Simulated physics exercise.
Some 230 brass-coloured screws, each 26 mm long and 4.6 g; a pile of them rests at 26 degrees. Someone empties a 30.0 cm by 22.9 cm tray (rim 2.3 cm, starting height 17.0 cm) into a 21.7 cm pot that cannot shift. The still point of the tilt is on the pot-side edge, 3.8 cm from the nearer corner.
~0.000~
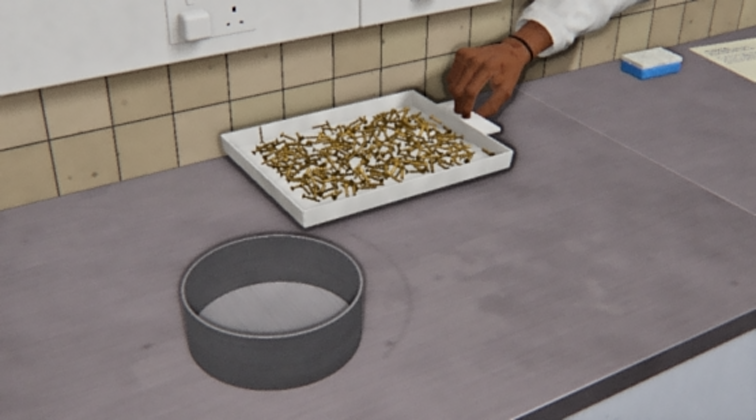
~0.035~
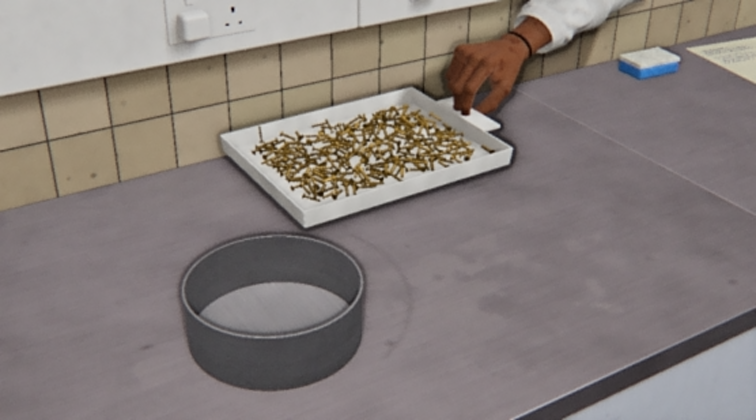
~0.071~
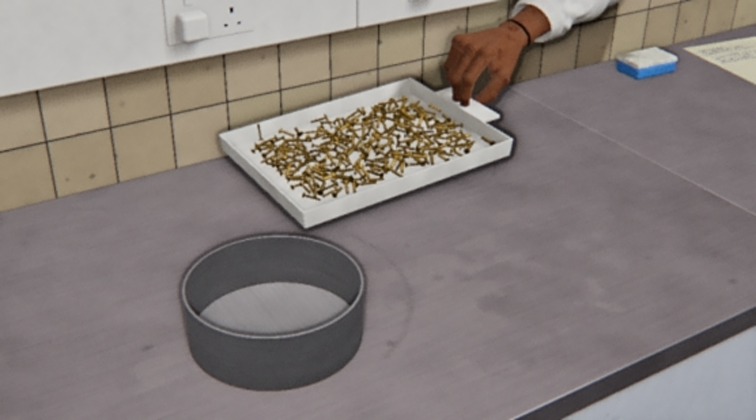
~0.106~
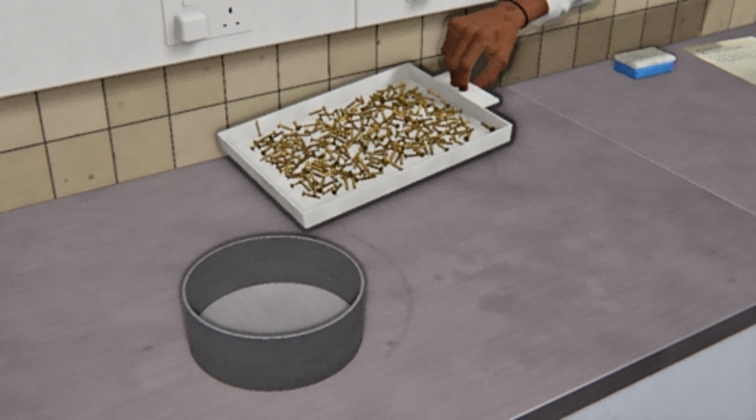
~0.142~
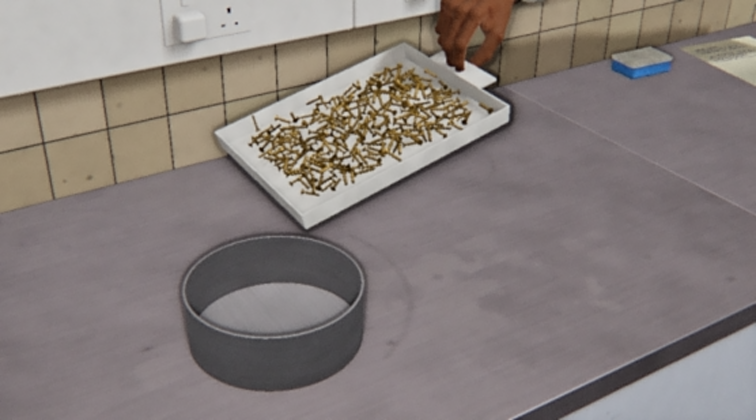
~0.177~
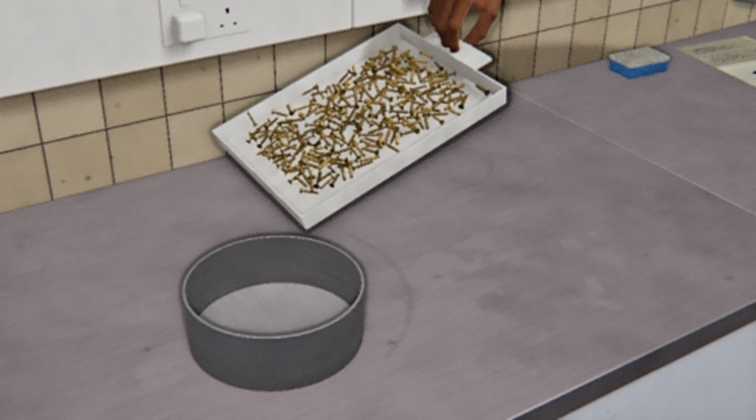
On a grey worktop beside a tiled wall, a white tray of brass-coloured screws lies flat behind a round, empty dark grey pot, with a hand at its far-right handle. The hand raises that side, slowly and then faster, and the tray slants down toward its front left corner.
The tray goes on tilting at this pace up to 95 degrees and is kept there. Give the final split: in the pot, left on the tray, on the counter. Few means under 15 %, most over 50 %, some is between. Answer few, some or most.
Pot: Most, tray: Few, counter: Some.
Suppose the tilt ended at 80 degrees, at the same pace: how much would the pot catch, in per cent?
It would be near 60 per cent.
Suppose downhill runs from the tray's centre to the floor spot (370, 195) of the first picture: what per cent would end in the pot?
Some 50 per cent.
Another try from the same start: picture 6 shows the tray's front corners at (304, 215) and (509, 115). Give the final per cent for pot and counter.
Pot 90, counter 10.
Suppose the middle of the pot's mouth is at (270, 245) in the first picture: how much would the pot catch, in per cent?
About 25 per cent.
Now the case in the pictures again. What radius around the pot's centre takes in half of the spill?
Some 22 cm.
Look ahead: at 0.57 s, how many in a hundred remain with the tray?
About 95 per cent.
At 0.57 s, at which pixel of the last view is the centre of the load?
Around (253, 182).
Then, at 0.42 s, tilt 58 degrees; the tray holds 100 %, the pot 0 %.
Then, at 0.57 s, tilt 83 degrees; the tray holds 95 %, the pot 0 %.
After 0.86 s, tilt 95 degrees; the tray holds 5 %, the pot 70 %.
By 1.9 s all is still; pot 75 %, tray 0 %, counter 25 %.
